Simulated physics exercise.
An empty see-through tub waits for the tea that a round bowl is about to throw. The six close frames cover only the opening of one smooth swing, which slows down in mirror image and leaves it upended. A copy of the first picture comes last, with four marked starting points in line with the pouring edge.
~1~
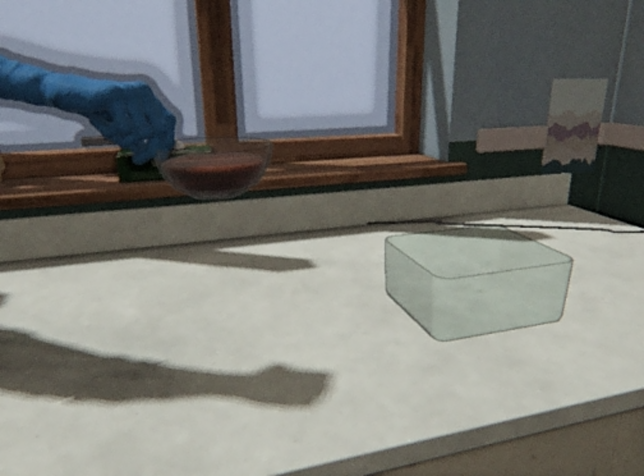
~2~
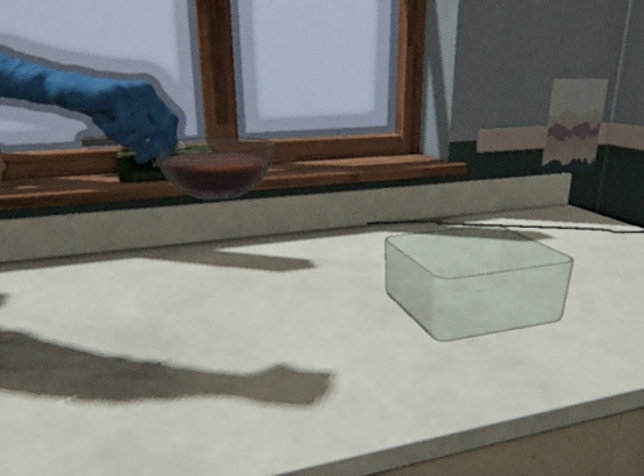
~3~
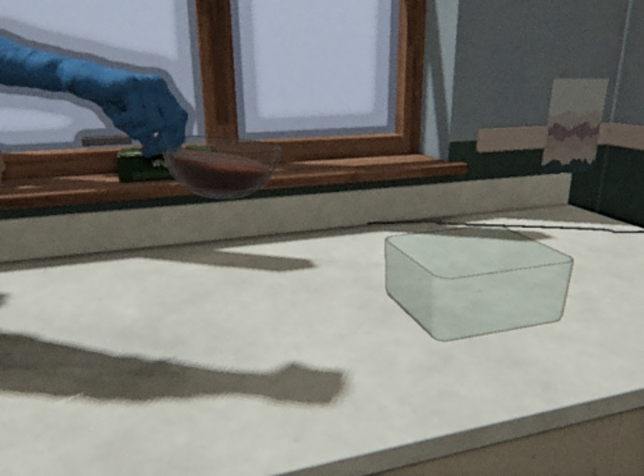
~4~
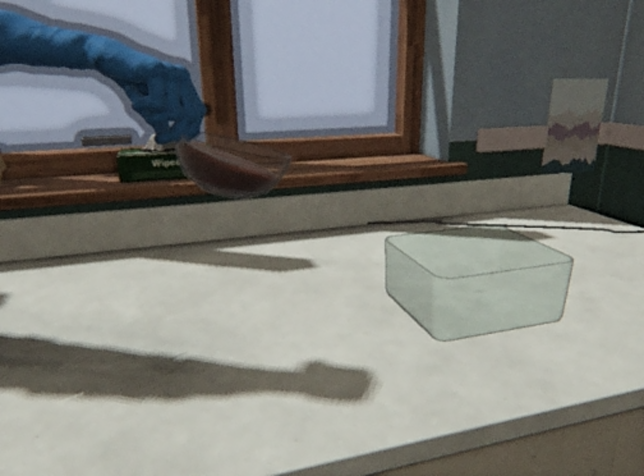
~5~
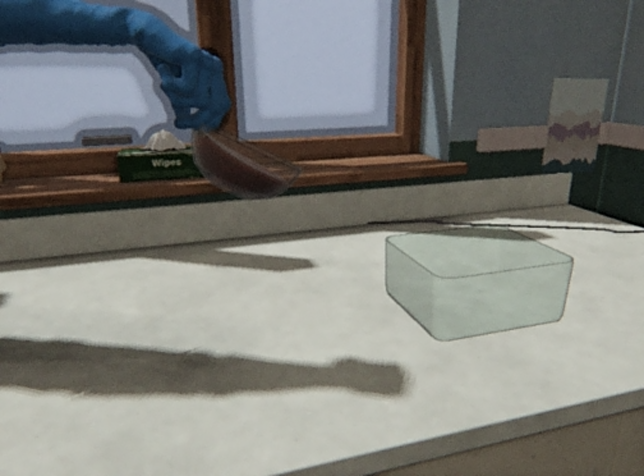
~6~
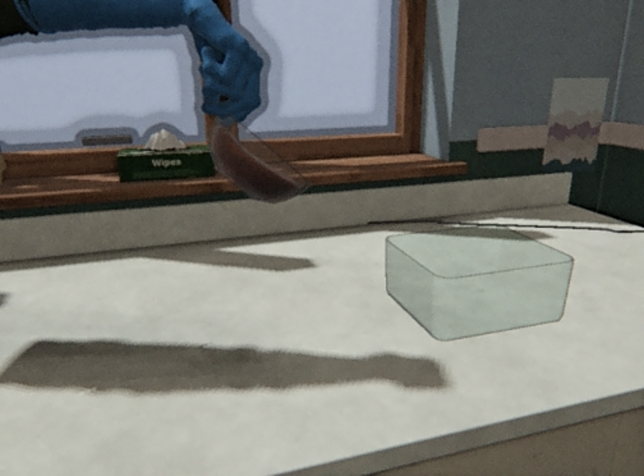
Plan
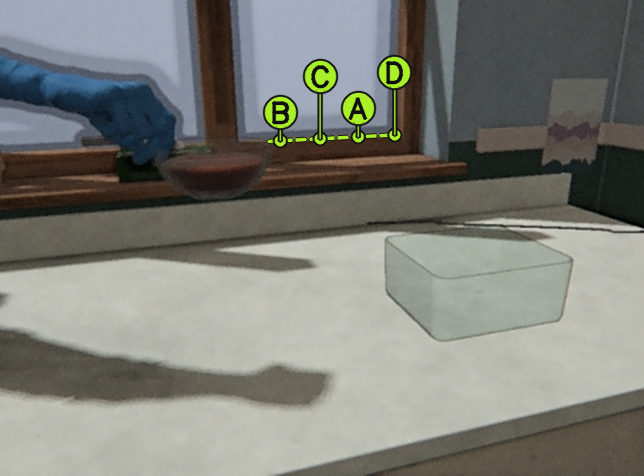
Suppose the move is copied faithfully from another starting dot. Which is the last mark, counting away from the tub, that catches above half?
The answer is spot C.
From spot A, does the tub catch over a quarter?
Yes.
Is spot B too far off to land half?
Yes, it does.
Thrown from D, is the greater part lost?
No, not at all.
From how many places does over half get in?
Three of them.
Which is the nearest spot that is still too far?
B.
In lime, A at (358, 136); B at (280, 140); C at (320, 138); D at (394, 134).
For spot A, about 70 % lands in the tub, 5 % falls short and 24 % goes beside or beyond.
For spot B, about 7 % lands in the tub, 88 % falls short and 4 % goes beside or beyond.
For spot C, about 76 % lands in the tub, 11 % falls short and 13 % goes beside or beyond.
For spot D, about 78 % lands in the tub, 12 % falls short and 10 % goes beside or beyond.
